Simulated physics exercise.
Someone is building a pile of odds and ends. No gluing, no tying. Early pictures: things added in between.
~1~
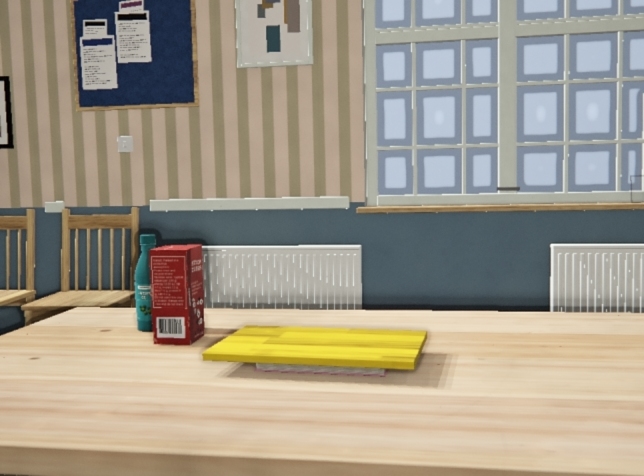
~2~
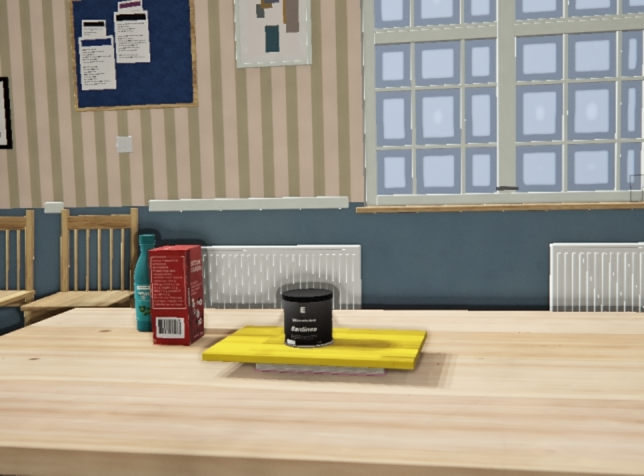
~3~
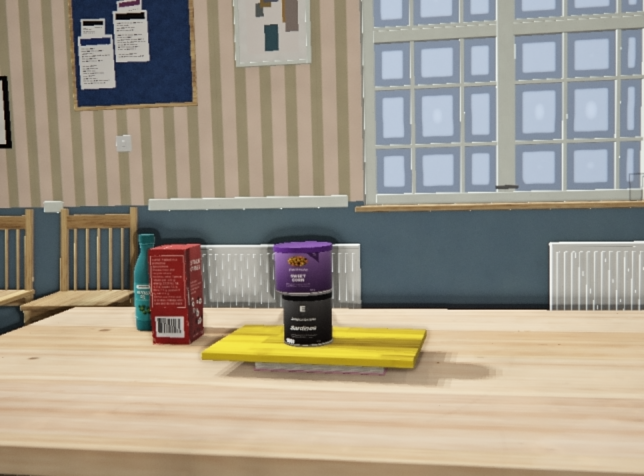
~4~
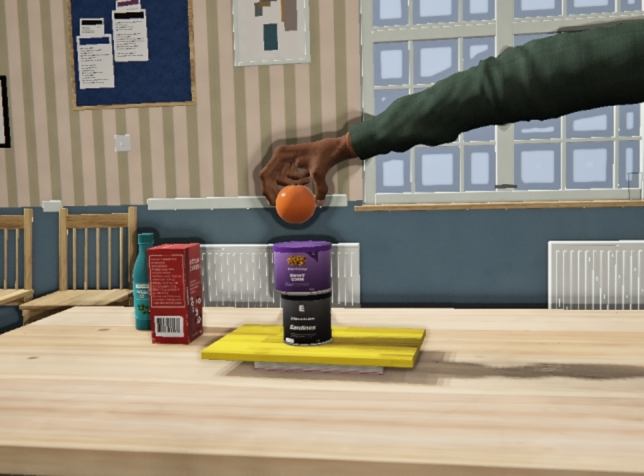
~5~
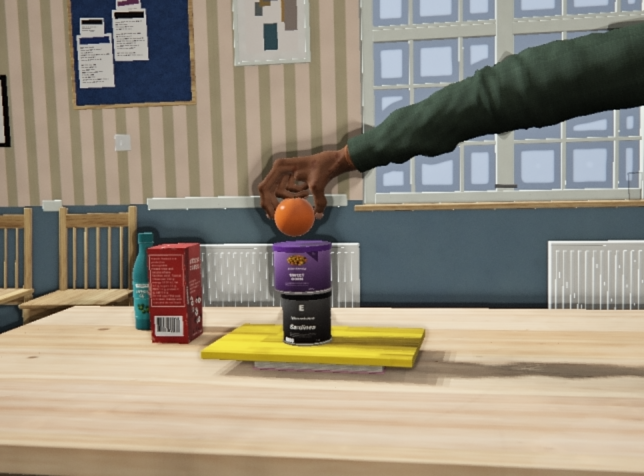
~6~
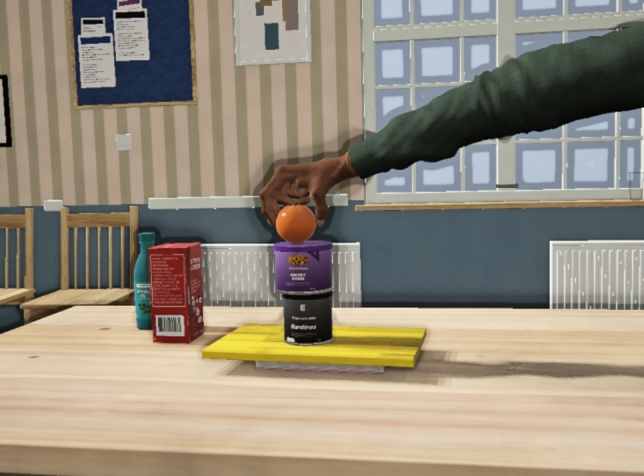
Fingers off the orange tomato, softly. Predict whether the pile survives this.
Nothing topples.
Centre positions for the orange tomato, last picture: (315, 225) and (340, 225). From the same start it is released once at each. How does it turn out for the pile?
Result of try one: The pile remains stable; result of try two: The pile tips over.
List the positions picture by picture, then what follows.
The last thing is not in view yet, in the first picture.
The last thing is not in view yet; red carton (177, 294), in the second picture.
The last thing is not in view yet; purple tub (304, 268), in the third picture.
On its way; orange tomato (296, 203), in the fourth picture.
On its way; orange tomato (295, 216); red carton (176, 292), in the fifth picture.
Set down, still held; orange tomato (296, 223); purple tub (304, 267), in the sixth picture.
Then, 0.50 s on from there, things are still on the move.
Then, 1.60 s on from there, no change.
Then, 2.60 s on from there, orange tomato resting near (293, 224).
In the end, all 7 unmoved. At the end, from the last picture's camera, orange tomato near (293, 224). The pile holds.
